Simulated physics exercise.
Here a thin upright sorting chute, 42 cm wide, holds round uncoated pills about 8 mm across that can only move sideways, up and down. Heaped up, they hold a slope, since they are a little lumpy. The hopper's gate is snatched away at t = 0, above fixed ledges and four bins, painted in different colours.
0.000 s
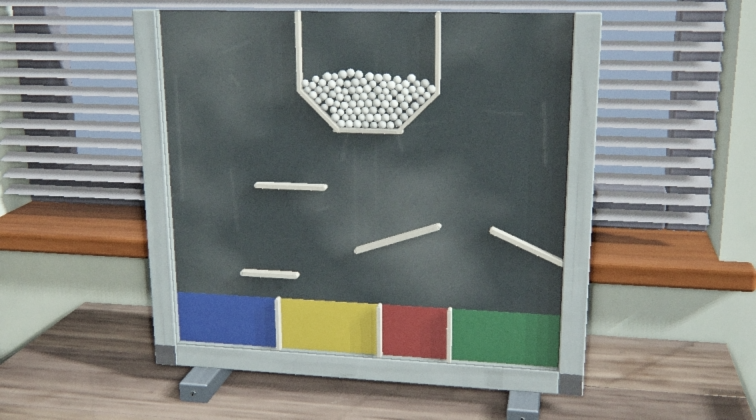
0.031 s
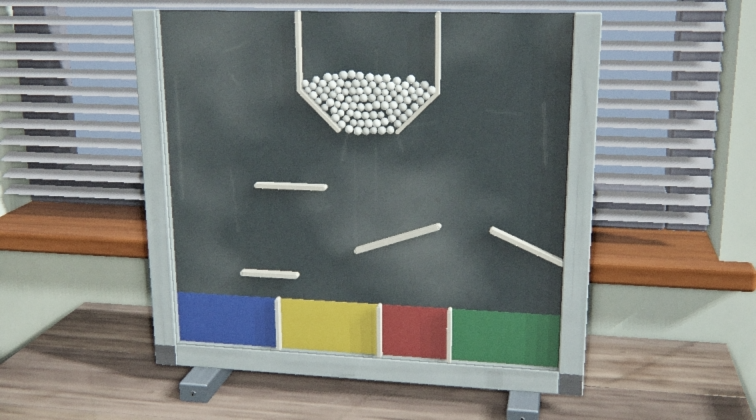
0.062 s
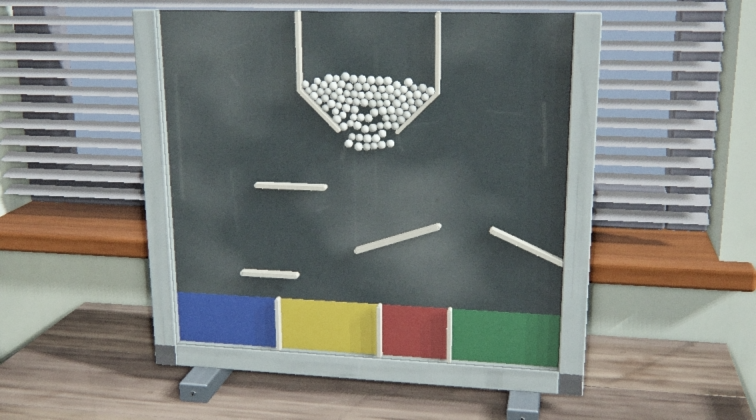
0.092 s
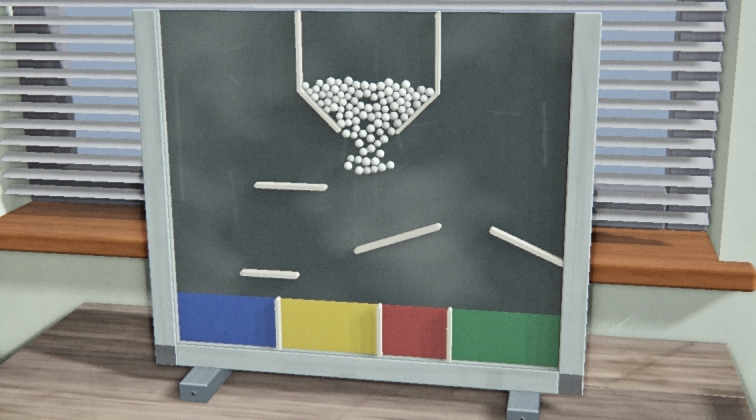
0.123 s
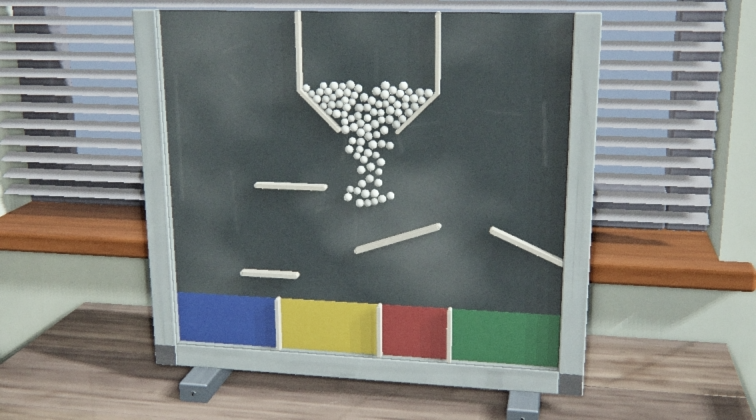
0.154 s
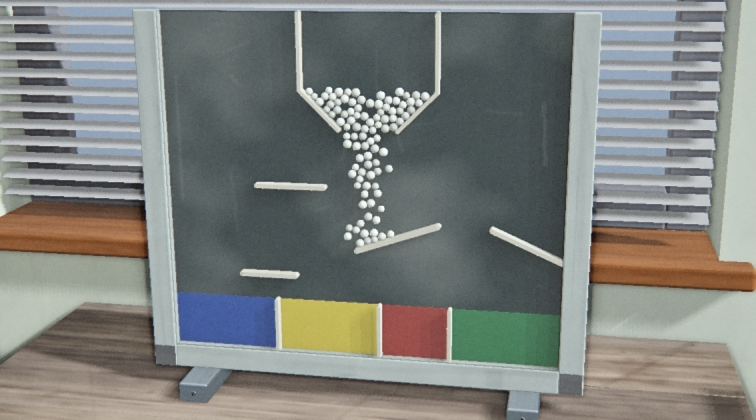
Small white balls poured from the open bottom of a hopper on a dark upright board, dropping in a narrowing stream past a level ledge and onto a sloping one above colored sections.
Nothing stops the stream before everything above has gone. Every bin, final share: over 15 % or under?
Final shares: Blue bin under 15 %, green bin under 15 %, yellow bin over 15 %, red bin under 15 %.
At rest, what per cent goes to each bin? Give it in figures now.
The blue bin ends with 5 per cent, the green bin with 0, the yellow bin with 85 and the red bin with 0.
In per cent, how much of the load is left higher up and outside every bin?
Close to 5 in a hundred, I reckon.
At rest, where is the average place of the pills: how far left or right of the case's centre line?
About 5 cm left.
After 0.24 s 75 % have left the hopper; down in the bins, nothing yet.
After 0.34 s 100 % have left the hopper; down in the bins, yellow 20 %.
After 0.55 s 100 % have left the hopper; down in the bins, blue 5 %, yellow 55 %.
In the end, by 1.8 s, blue 5 %, green 0 %, yellow 85 %, red 0 %, left higher up 5 %.
